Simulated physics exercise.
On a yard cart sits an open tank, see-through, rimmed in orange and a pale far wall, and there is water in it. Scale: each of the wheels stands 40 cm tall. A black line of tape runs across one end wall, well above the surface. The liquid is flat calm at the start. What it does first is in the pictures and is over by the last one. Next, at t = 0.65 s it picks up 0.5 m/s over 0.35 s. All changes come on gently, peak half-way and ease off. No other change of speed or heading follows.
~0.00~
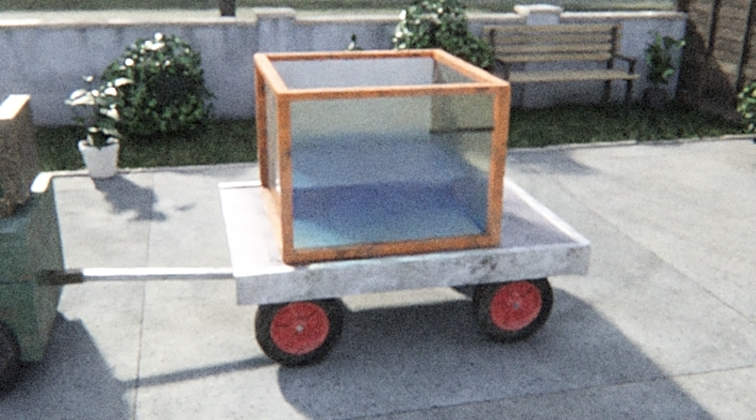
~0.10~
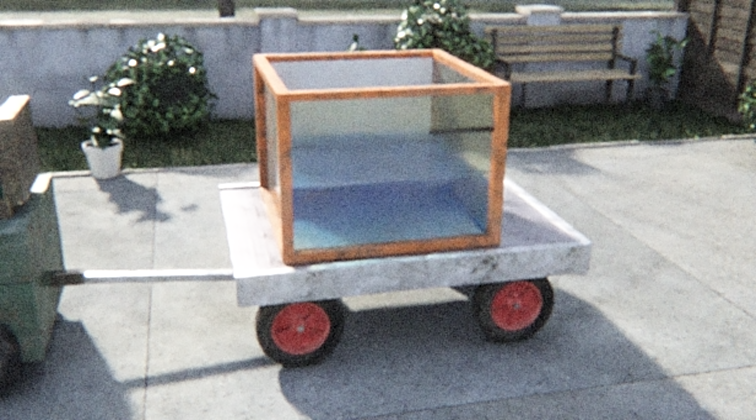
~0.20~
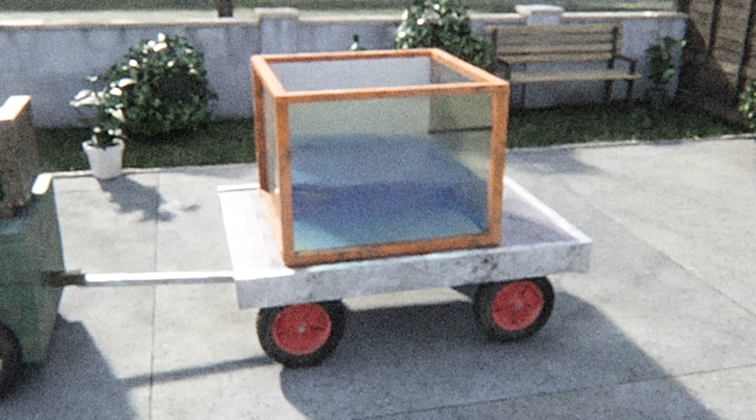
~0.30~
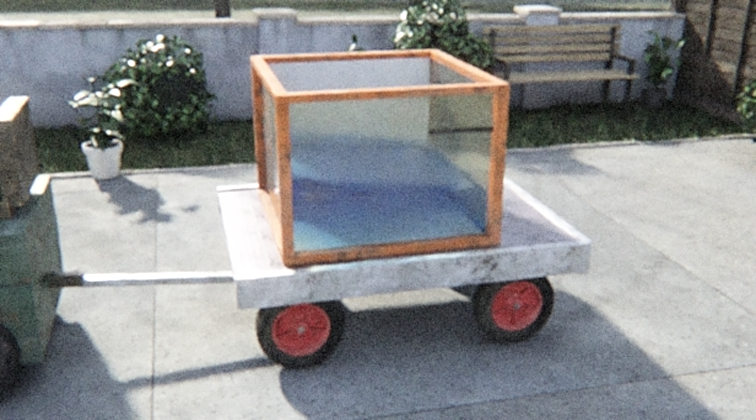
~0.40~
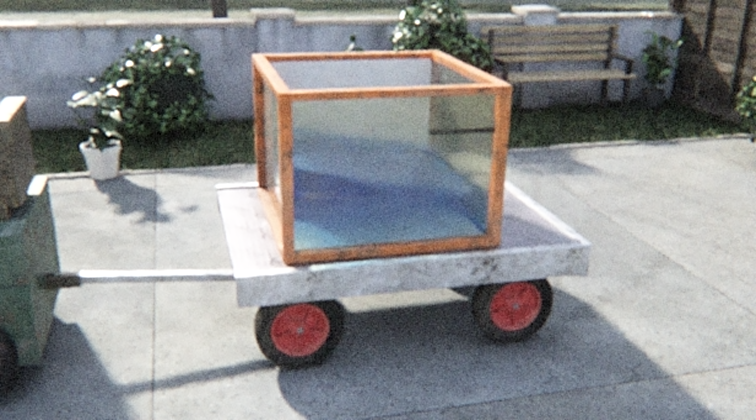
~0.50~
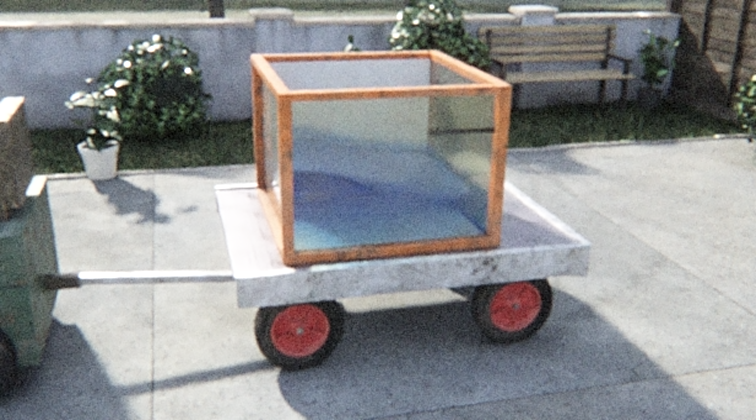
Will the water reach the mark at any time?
At that wall the water gets there.
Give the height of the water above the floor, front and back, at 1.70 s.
About 50 cm in front and 18 cm behind.
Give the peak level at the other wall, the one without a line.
About 60 cm.
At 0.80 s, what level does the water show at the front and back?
About 26 cm in front and 30 cm behind.
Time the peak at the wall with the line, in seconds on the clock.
Around 2.4 s.
After 0.80 s the surface is 26 cm up at the front and 30 cm at the back; nothing has left.
After 1.25 s the surface is 18 cm up at the front and 43 cm at the back; nothing has left.
After 1.70 s the surface is 50 cm up at the front and 19 cm at the back; nothing has left.
After 3.98 s the waves are smaller; the highest at the back wall was 58 cm, at 2.40 s, against a line at 50 cm.
